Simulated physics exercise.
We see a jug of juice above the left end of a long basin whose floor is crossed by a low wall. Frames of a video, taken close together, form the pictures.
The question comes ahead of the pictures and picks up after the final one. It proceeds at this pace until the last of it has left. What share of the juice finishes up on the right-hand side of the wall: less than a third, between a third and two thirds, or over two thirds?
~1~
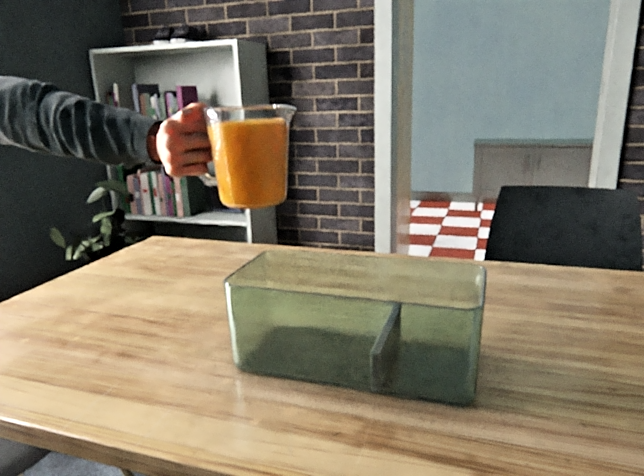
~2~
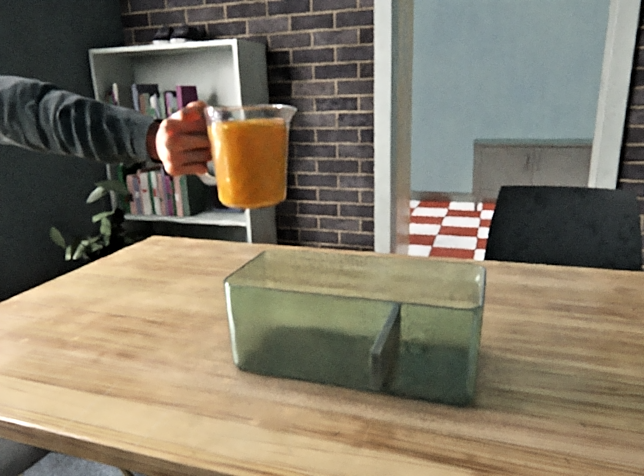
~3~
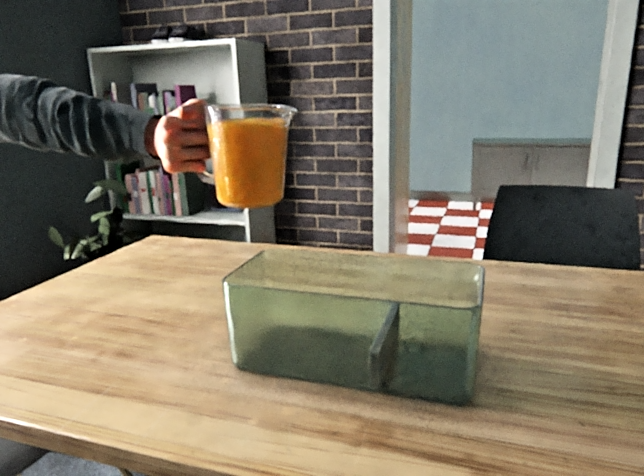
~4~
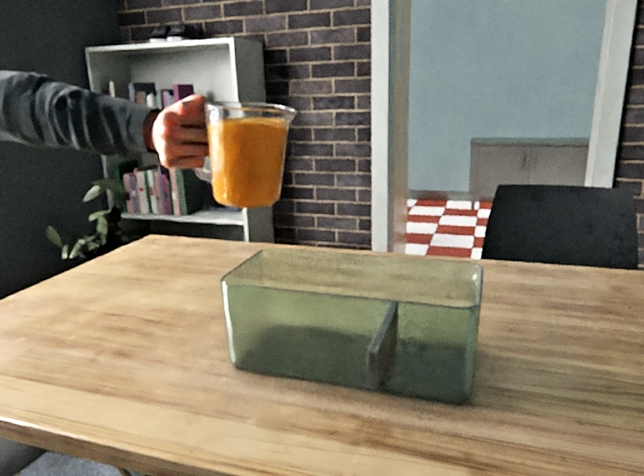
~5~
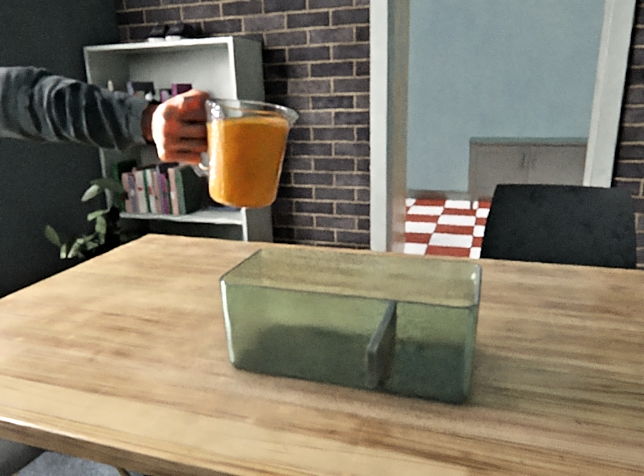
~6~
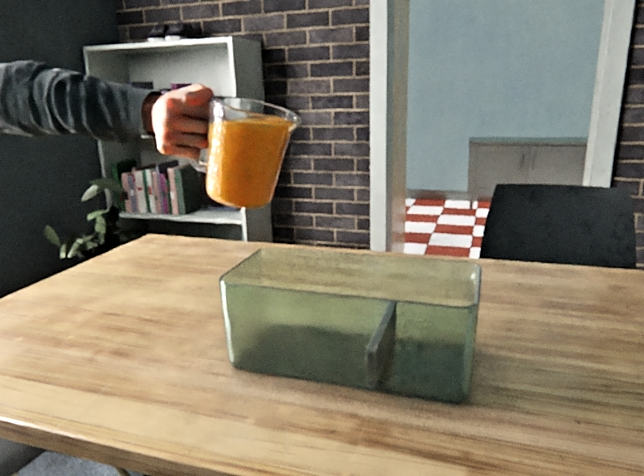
Low range.
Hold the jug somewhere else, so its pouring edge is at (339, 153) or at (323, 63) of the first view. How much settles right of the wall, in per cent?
The first start gives some 70 %, the second some 85 %.
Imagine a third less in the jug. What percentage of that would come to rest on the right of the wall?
I'd reckon close to 5 %.
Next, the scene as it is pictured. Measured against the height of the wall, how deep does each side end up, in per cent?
Left: About 40; right: About 0.
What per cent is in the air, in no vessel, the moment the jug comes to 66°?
I'd put it near 15 per cent.
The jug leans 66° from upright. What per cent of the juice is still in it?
Roughly 80 %.
A moment on, the tilt is 66° and 79 per cent is still to pour, 4 is left of the wall and 0 right of it.
Next, the tilt is 92° and 34 per cent is still to pour, 43 is left of the wall and 1 right of it.
Then the tilt is 94° and 7 per cent is still to pour, 82 is left of the wall and 2 right of it.
Later the tilt is 94° and 1 per cent is still to pour, 93 is left of the wall and 3 right of it.
At rest 95 per cent lies left of the wall, 3 right of it and 3 outside.
